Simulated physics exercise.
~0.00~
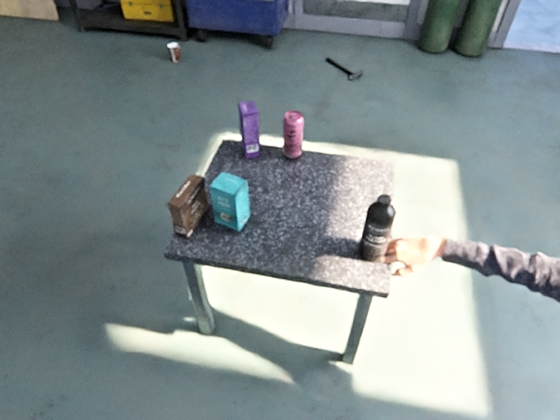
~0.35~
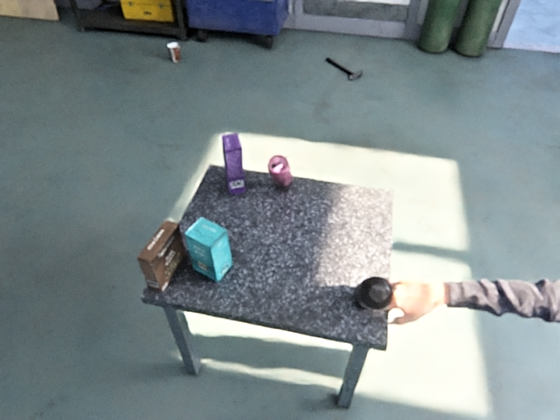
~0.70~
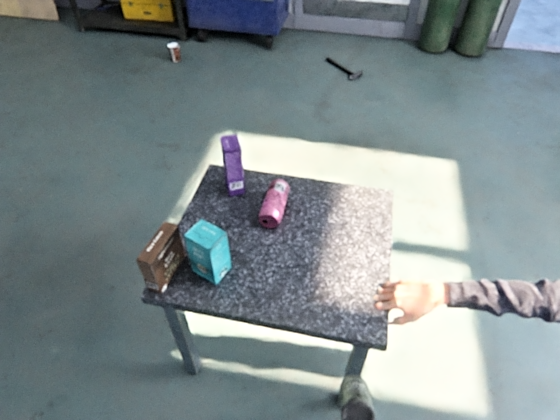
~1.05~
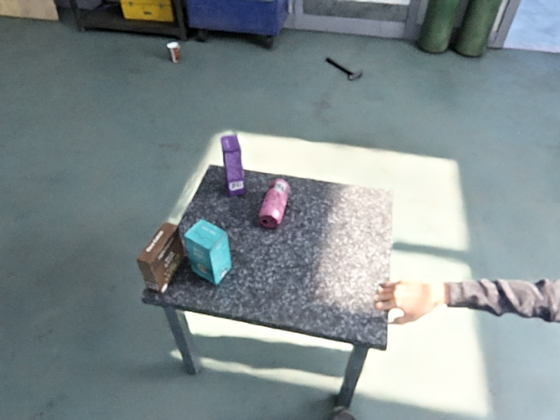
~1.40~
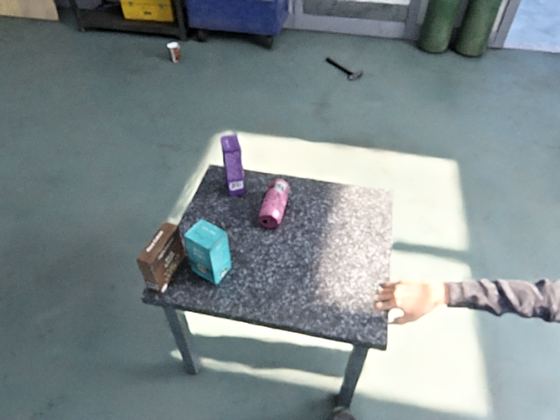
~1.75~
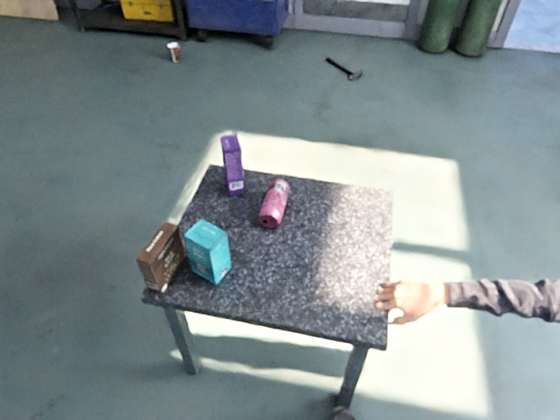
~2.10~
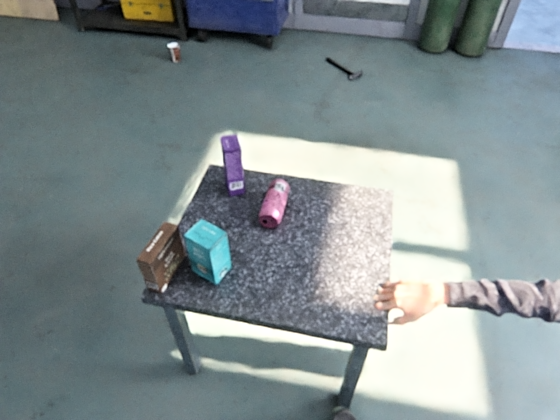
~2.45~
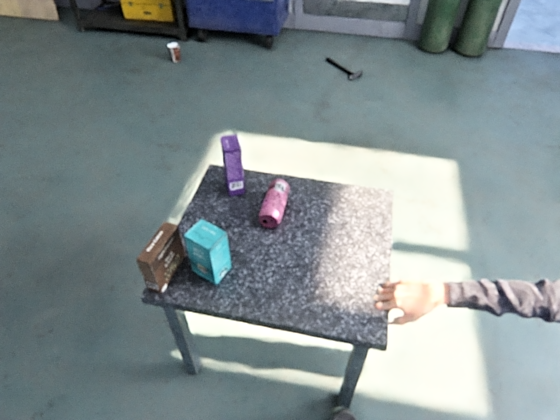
At first, a hand rests at the right edge of a speckled table holding a purple carton, a pink can, a turquoise carton, a brown packet and a black bottle. The table shifts toward the viewer, and the black bottle and the pink can tilt. The bottle then drops off the near edge beside the hand, upside down by the table leg, while the can topples onto its side. The bottle ends up mostly hidden below the table. After that nothing moves, with the can lying down and both cartons and the packet still upright.
